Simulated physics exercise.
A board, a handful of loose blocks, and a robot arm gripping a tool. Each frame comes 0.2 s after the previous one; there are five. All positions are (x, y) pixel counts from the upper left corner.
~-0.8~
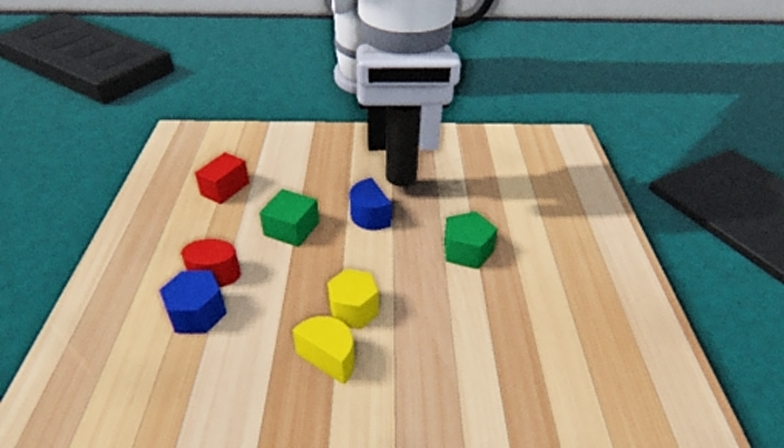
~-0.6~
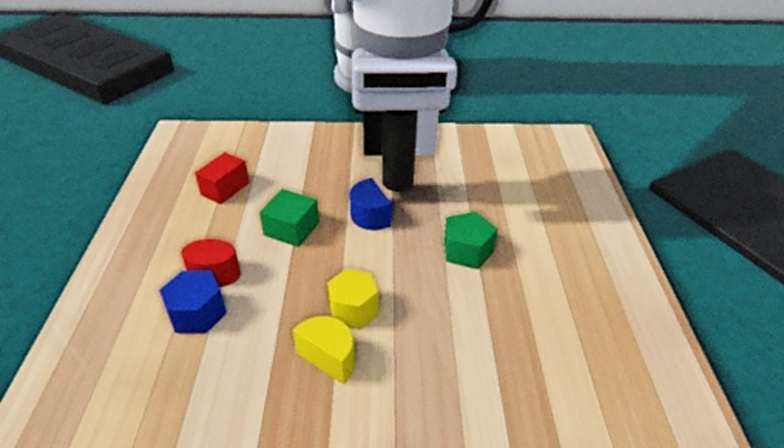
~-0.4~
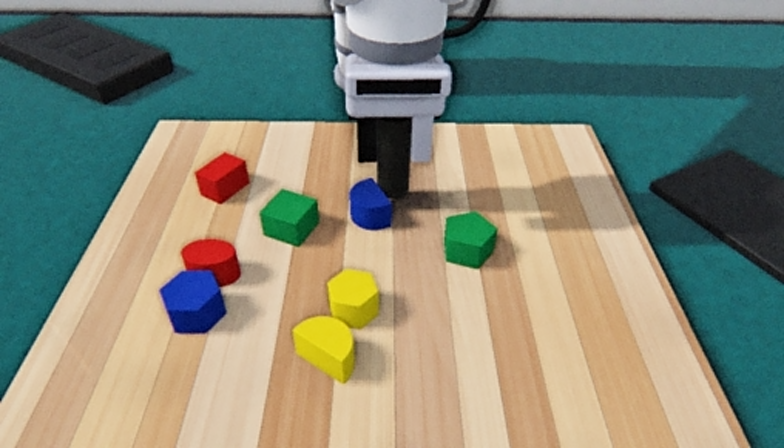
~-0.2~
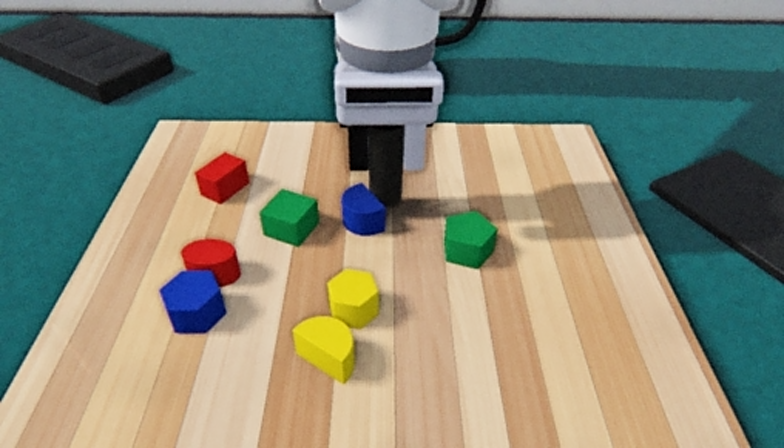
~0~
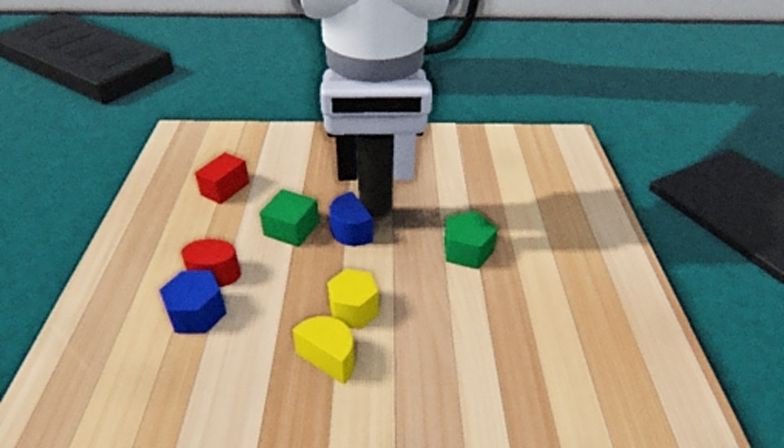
On a striped wooden board over a teal surface, a robot arm holds a dark tool upright just behind scattered red, green, blue and yellow blocks. The tool edges toward the viewer and slightly left, meets the blue half-round block, and nudges it a short way left and forward, nearer the green square block.
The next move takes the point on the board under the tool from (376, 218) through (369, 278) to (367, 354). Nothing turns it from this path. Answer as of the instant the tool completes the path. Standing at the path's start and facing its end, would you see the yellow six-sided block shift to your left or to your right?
The answer is right: Facing from the path's start to its end, that's where the yellow six-sided block shifts.
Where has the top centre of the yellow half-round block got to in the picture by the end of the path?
About (284, 384).
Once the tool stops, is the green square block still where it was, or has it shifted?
Undisturbed, or as good as.
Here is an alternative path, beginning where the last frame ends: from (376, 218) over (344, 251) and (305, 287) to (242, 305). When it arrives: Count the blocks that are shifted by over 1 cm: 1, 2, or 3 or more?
I think only one will be displaced.
On the path given first. One third of the way, tool (371, 245); blue half-round block (339, 217), turned 30° clockwise.
Two thirds of the way, tool (367, 291); yellow half-round block (322, 342); blue half-round block (339, 217), turned 30° clockwise; yellow six-sided block (344, 308), turned 20° clockwise.
At the end, tool (367, 343); green square block in place; yellow half-round block (284, 384), turned 30° clockwise; blue half-round block (339, 217), turned 30° clockwise; yellow six-sided block (328, 358), turned 50° clockwise.
